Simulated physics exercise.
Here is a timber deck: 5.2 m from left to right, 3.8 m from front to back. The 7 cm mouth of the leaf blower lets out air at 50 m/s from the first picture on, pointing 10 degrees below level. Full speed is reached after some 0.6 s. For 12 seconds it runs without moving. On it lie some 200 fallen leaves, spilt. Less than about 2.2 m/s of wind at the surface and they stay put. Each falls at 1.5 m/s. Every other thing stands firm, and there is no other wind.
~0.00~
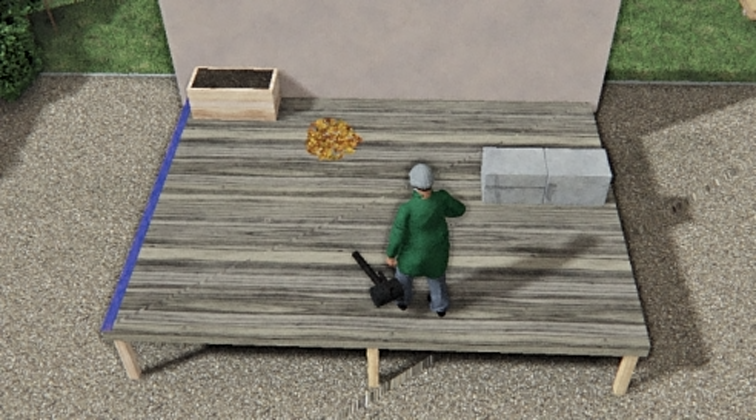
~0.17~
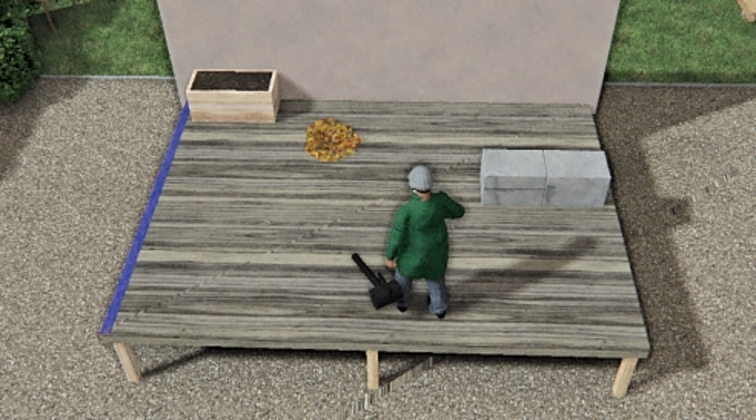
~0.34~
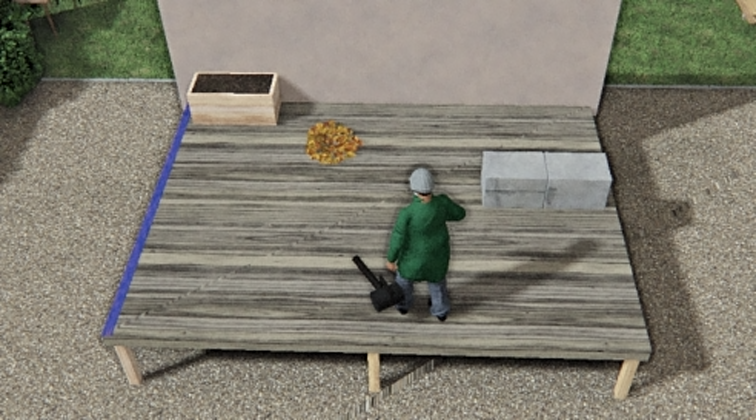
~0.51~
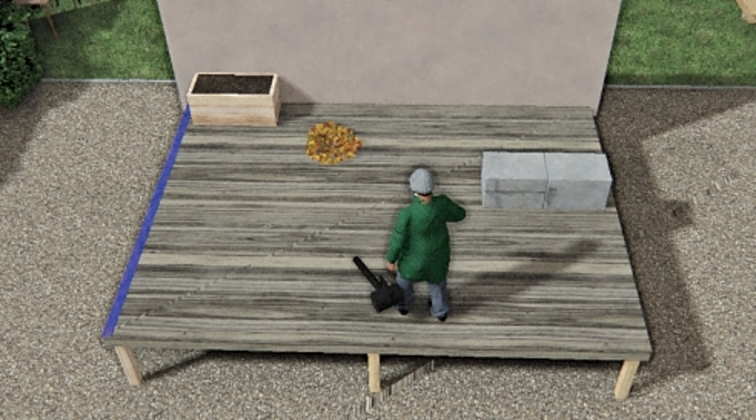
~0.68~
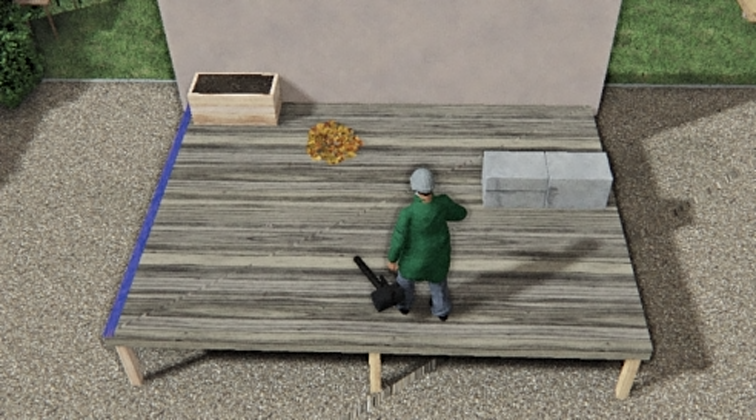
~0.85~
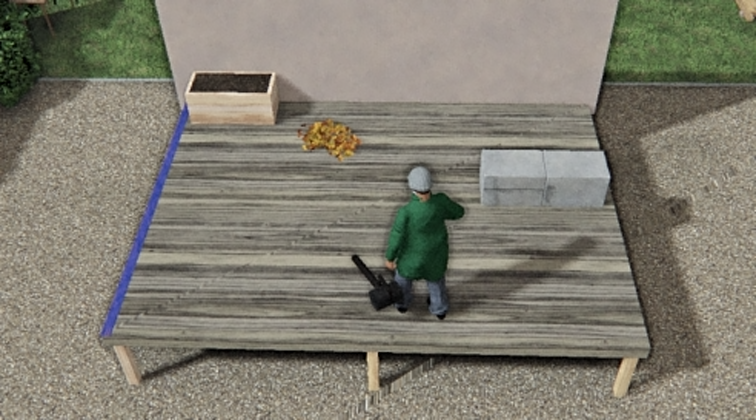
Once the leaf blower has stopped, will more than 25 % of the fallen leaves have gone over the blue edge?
The blower pushes only up to a quarter past that edge.
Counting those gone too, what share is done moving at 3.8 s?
Estimated share: Close to 40 per cent.
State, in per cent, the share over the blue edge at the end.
My estimate is around 0 %.
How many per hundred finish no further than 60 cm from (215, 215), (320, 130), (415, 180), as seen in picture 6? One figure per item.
In order: About 0 %, then 15 %, then 0 %.
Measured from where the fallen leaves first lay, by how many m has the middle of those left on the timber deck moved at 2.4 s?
The middle has shifted by around 0.8 m.
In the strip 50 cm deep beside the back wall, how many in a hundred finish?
100 %.
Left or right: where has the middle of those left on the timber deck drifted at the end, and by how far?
I'd say a right-hand move of around 0.2 m.
After 2.4 s the count stands so, 0 % are over the blue edge; the middle of those still in play is near (341, 100).
After 3.8 s the count stands so, 0 % are over the blue edge; the middle of those still in play is near (341, 100).
After 6.6 s the count stands so, 0 % are over the blue edge; the middle of those still in play is near (350, 101).
After 12.0 s, at the end, 0 % are over the blue edge; the middle of those still in play is near (352, 100).
